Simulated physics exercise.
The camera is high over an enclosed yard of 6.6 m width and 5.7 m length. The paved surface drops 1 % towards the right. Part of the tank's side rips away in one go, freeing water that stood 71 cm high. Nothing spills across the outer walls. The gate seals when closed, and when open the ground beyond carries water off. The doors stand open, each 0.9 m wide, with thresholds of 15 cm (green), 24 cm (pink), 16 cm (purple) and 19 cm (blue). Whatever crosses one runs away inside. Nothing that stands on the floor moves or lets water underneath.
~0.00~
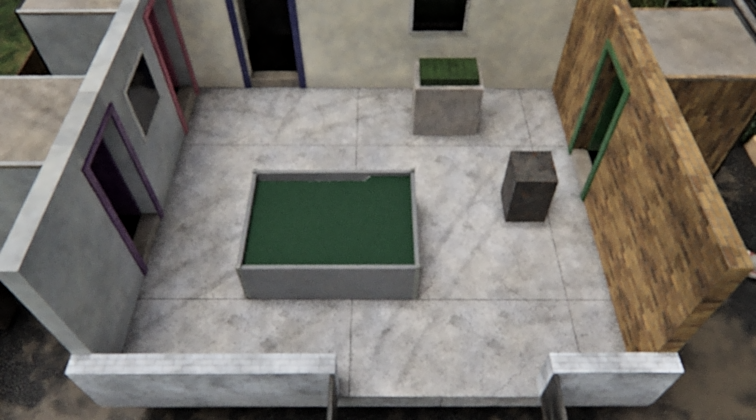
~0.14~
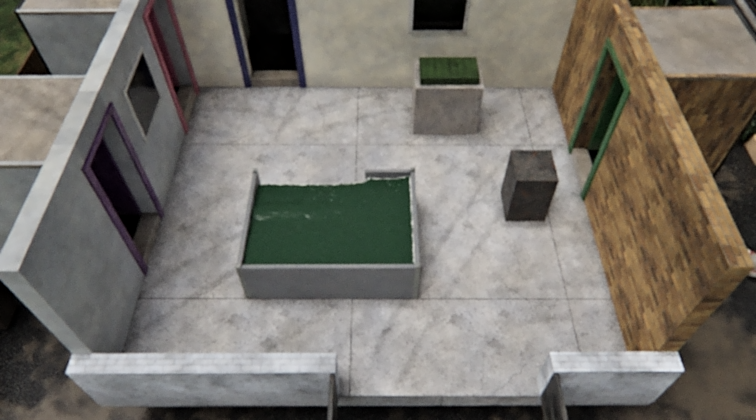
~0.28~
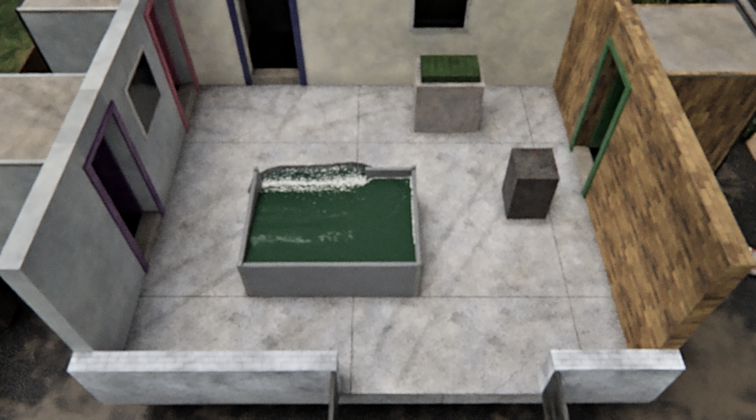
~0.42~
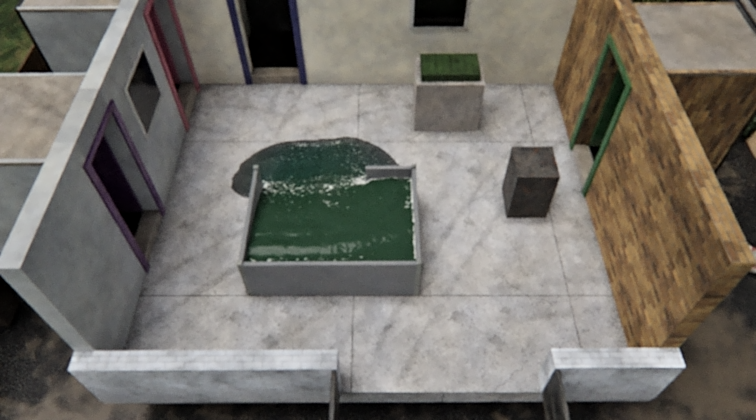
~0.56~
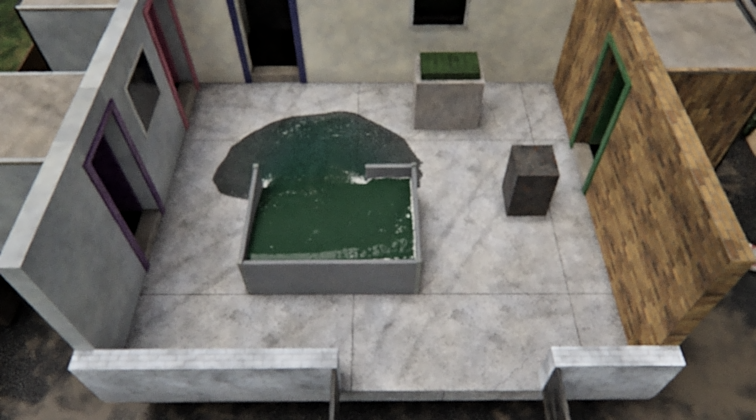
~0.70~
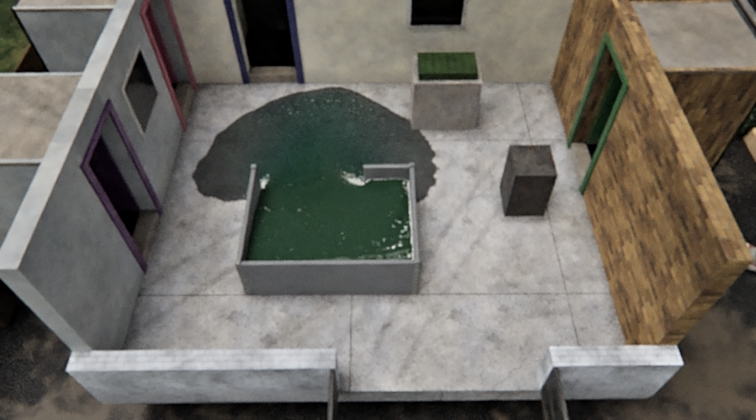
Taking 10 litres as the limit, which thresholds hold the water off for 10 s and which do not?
Door by door: At the green door it stays under the limit; at the pink door it goes over the limit; at the purple door it does not reach the limit; at the blue door it passes the limit.
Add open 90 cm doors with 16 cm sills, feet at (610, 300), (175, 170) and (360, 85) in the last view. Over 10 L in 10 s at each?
In turn: Below, under, above.
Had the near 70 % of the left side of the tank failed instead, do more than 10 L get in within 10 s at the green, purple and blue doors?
Against that limit: Green below, purple past it, blue not over.
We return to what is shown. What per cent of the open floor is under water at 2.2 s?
Near 40 per cent is wet.
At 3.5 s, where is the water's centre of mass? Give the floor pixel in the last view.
Near (331, 150).
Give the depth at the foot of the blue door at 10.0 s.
About 6.5 cm.
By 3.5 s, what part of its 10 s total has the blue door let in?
Some 95 per cent by then.
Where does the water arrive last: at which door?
It is the purple one.
After 1.4 s water covers 30 % of the floor and is deepest (40 cm) near (323, 91); green door not reached, pink door 5 cm at the sill, 0 L in, purple door not reached, blue door 35 cm at the sill, 13 L in.
After 2.2 s water covers 40 % of the floor and is deepest (44 cm) near (207, 85); green door not reached, pink door 32 cm at the sill, 8 L in, purple door not reached, blue door 31 cm at the sill, 69 L in.
After 3.5 s water covers 45 % of the floor and is deepest (28 cm) near (545, 84); green door 7 cm at the sill, 0 L in, pink door 20 cm at the sill, 31 L in, purple door 2 cm at the sill, 0 L in, blue door 21 cm at the sill, 107 L in.
After 6.0 s water covers 85 % of the floor and is deepest (20 cm) near (545, 84); green door 7 cm at the sill, 0 L in, pink door 10 cm at the sill, 32 L in, purple door 5 cm at the sill, 0 L in, blue door 11 cm at the sill, 111 L in.
After 10.0 s water covers 95 % of the floor and is deepest (16 cm) near (598, 274); green door 9 cm at the sill, 0 L in, pink door 5 cm at the sill, 32 L in, purple door 5 cm at the sill, 0 L in, blue door 6 cm at the sill, 111 L in.
